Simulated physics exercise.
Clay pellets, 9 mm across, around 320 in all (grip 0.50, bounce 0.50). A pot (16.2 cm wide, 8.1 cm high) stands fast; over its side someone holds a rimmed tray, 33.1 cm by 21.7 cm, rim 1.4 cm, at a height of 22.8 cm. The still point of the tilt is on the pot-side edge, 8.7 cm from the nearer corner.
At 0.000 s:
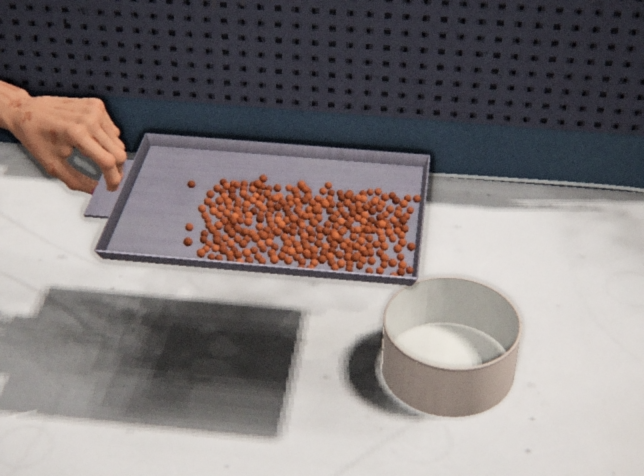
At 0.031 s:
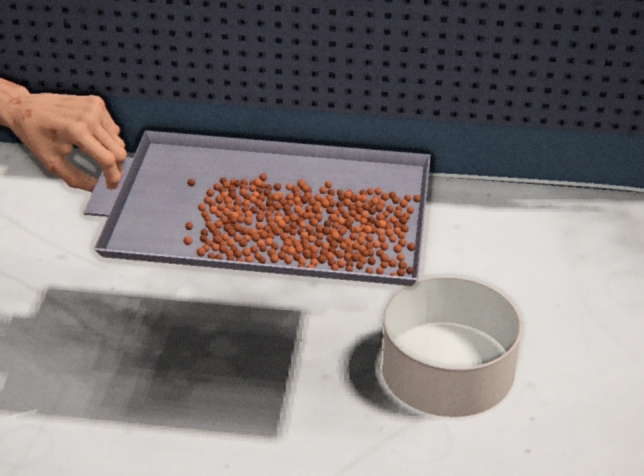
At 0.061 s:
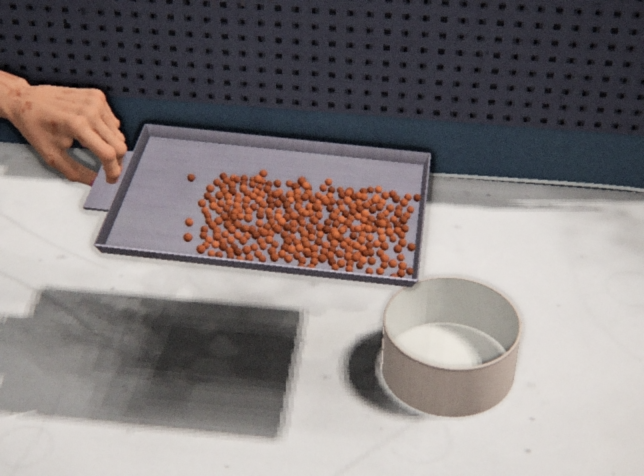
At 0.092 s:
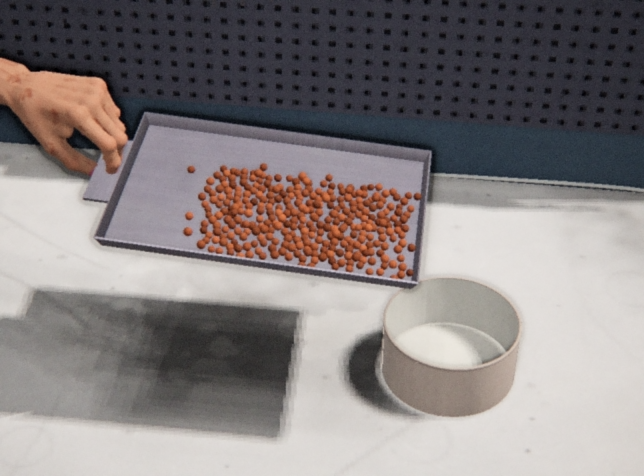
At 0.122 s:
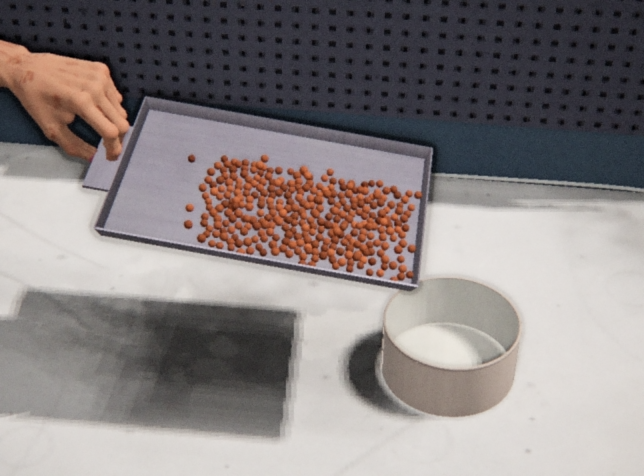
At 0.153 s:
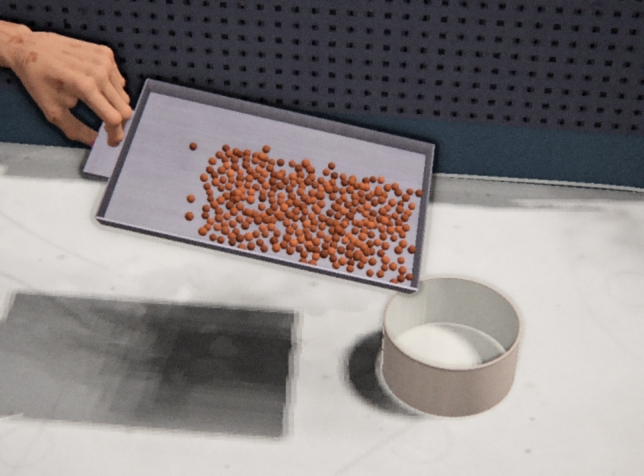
A rimmed tray of reddish-brown pellets, gripped by a hand at its left end, started out level and then tilted, its left side rising while the pellets kept their places beside a still, round pot.
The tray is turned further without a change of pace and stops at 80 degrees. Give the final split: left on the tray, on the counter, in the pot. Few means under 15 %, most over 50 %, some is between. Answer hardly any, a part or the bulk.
Tray: Hardly any, counter: The bulk, pot: Hardly any.
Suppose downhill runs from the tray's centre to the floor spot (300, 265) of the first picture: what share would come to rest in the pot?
Some 0 per cent.
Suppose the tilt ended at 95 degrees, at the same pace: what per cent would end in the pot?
Then about 10 per cent.
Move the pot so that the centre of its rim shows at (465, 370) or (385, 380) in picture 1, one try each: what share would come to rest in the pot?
Some 65 and 85 per cent.
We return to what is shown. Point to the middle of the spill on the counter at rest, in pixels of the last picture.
Around (435, 457).
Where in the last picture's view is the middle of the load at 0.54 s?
Around (376, 242).
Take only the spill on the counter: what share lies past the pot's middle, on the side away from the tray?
Roughly 50 per cent.
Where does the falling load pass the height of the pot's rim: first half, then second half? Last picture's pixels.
At about (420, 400), then at (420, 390).
After 0.39 s, tilt 48 degrees; the tray holds 100 %, the pot 0 %.
After 0.54 s, tilt 69 degrees; the tray holds 95 %, the pot 0 %.
After 0.82 s, tilt 80 degrees; the tray holds 10 %, the pot 5 %.
In the end, at 1.8 s, tray 0 %, counter 95 %, pot 5 %.
